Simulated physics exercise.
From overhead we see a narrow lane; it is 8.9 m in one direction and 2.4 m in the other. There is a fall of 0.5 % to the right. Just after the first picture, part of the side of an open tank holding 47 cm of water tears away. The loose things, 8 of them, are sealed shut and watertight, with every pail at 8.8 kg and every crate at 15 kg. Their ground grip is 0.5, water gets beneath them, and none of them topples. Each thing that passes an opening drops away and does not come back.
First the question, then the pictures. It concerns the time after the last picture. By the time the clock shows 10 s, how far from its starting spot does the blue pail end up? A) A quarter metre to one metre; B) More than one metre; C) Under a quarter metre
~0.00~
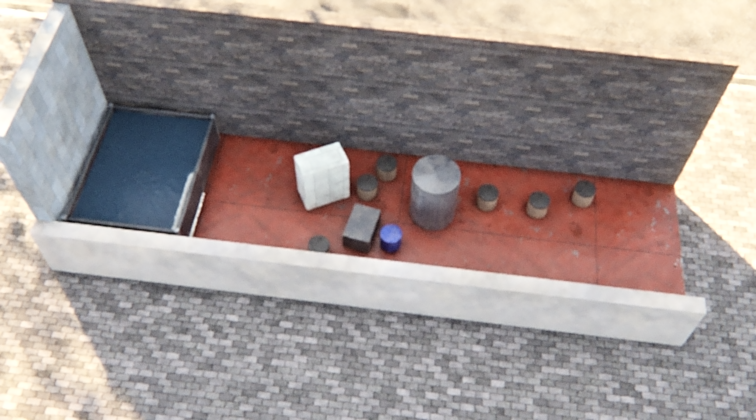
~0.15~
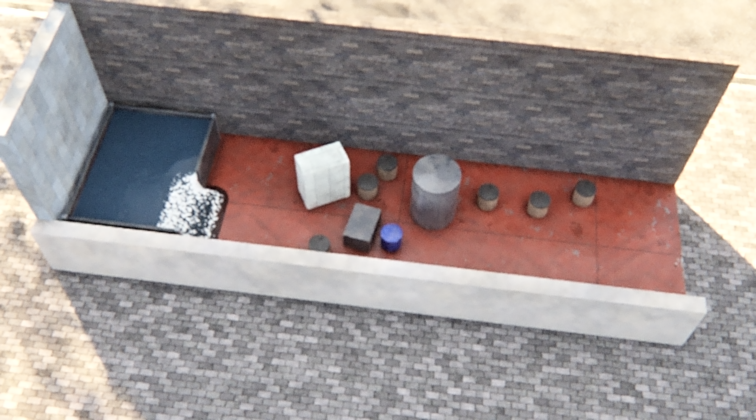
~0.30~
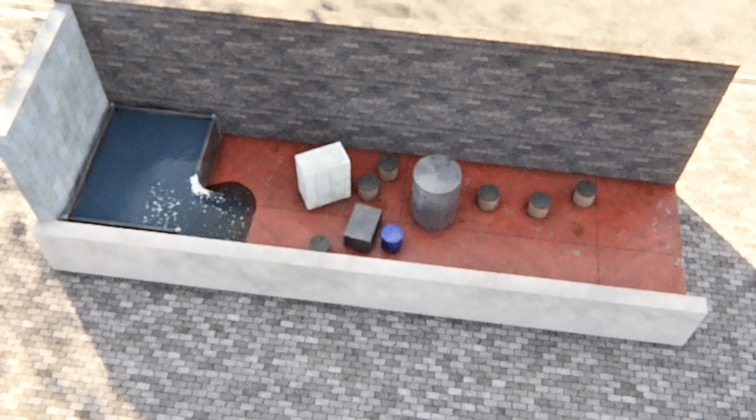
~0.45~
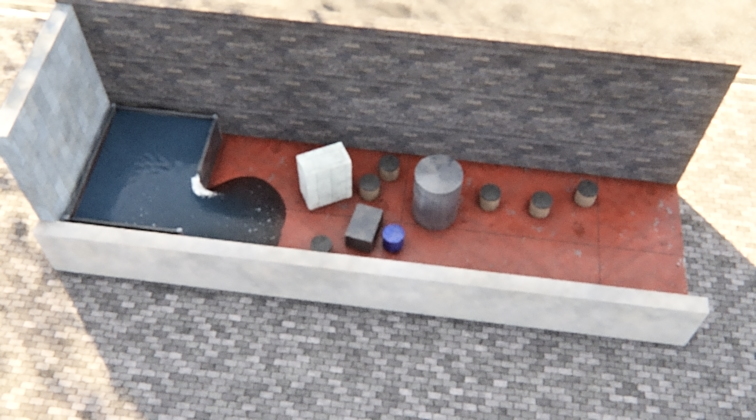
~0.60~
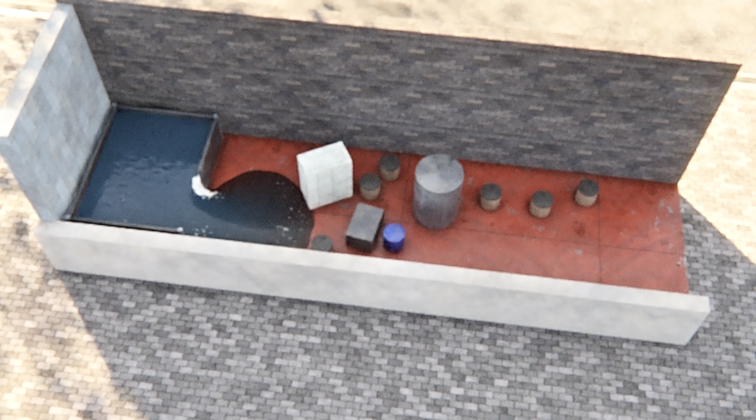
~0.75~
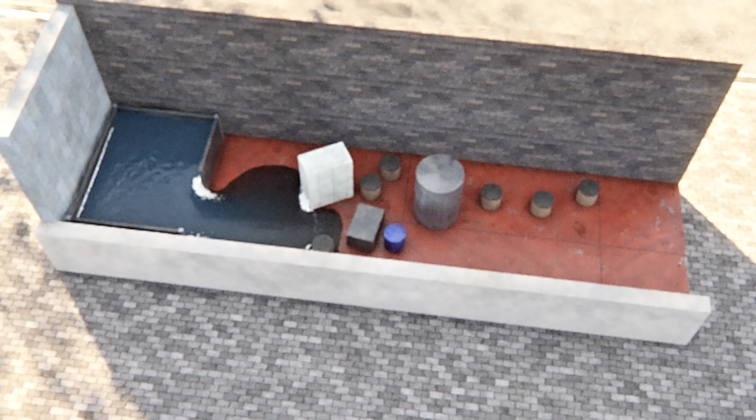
(B) More than one metre.
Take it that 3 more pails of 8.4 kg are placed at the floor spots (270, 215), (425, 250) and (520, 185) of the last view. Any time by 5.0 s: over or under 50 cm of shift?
Item one beyond the mark, item two beyond the mark, item three within the mark.
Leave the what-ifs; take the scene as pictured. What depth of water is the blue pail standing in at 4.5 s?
5 cm or so.
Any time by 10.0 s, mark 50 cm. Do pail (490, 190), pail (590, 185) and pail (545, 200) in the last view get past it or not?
Result by item: Within it; within it; within it.
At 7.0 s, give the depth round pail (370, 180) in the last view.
Roughly 6 cm.
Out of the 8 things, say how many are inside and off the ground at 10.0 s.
At that moment it comes to 0.
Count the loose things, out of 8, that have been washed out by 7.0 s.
I count 2 of them.
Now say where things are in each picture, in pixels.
The first picture shows the blue pail at (391, 234), on the bottom; water covers 3.3 m2; 0 of 8 have shifted.
The second picture shows the blue pail at (392, 233), on the bottom; water covers 3.8 m2; 0 of 8 have shifted.
The third picture shows the blue pail at (392, 233) rests on the ground; water covers 4.4 m2; 0 of 8 have shifted.
The fourth picture shows the blue pail at (394, 234) rests on the ground; 5.1 m2 under water; 0 of 8 have shifted.
The fifth picture shows the blue pail at (394, 233), on the bottom; water covers 5.8 m2; 0 of 8 have shifted.
The sixth picture shows the blue pail at (395, 233), on the bottom; water covers 6.4 m2; 0 of 8 have shifted.
After 2.0 s the blue pail is near (439, 239), 0.7 m from its start, aground; 0 of 8 are out; 1 afloat.
After 4.5 s the blue pail is near (596, 222), 3.0 m from its start, aground; 1 of 8 are out; 0 afloat.
After 7.0 s the blue pail is near (606, 218), 3.2 m from its start, aground; 2 of 8 are out; 0 afloat.
After 10.0 s the blue pail is near (606, 218), 3.2 m from its start, aground; 2 of 8 are out; 0 afloat.
